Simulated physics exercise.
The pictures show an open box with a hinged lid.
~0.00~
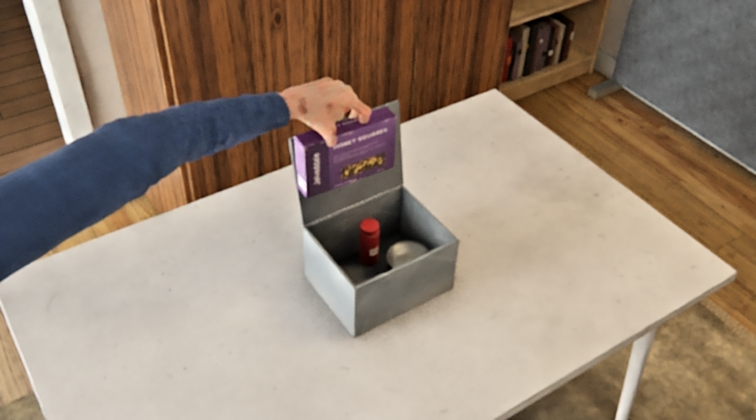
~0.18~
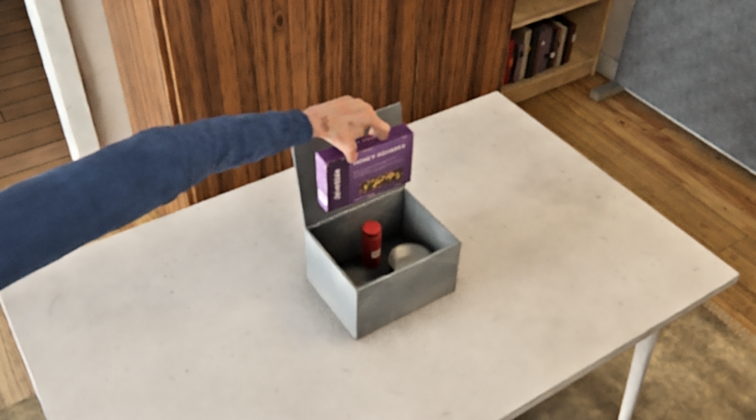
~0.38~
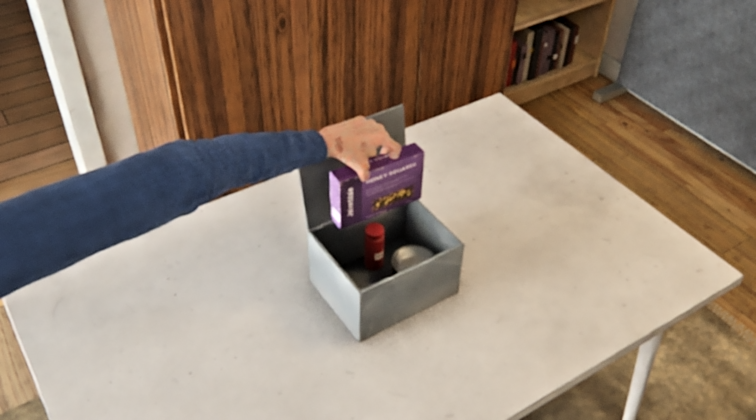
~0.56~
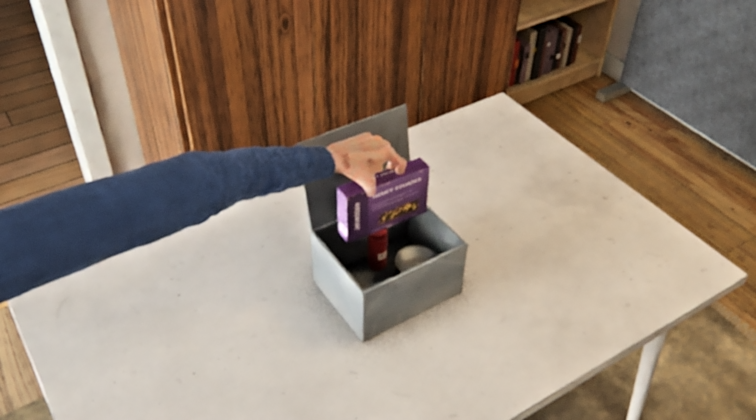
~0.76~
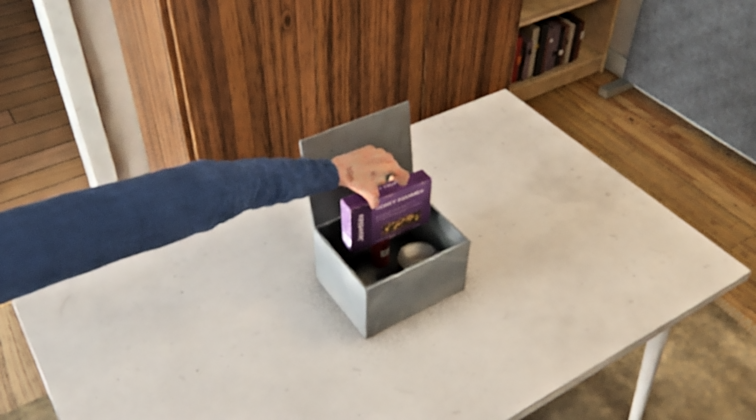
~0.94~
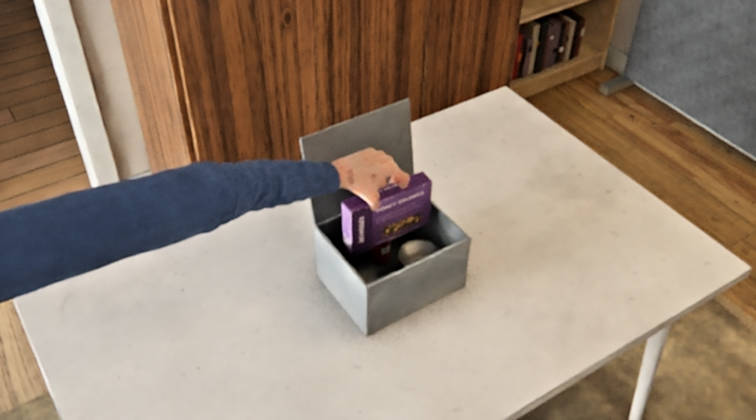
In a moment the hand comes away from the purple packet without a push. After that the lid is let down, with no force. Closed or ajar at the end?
The lid closes.
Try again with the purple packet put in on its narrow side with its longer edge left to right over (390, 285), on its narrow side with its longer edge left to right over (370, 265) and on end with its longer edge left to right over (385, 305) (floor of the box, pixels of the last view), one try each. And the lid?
In the first case it is held up; in the second case it shuts flat; in the third case it stays ajar.
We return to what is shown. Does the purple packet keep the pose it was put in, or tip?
The purple packet ends up tilted.
After 2.04 s, lid starting down; purple packet on its side near (393, 264).
After 2.94 s, lid 26° above the rim; purple packet on its side near (392, 265).
At rest (6.5 s), lid shut; tipped over in the box, purple packet; the other 2 in place. Seen from the same camera at the end, purple packet near (389, 268).
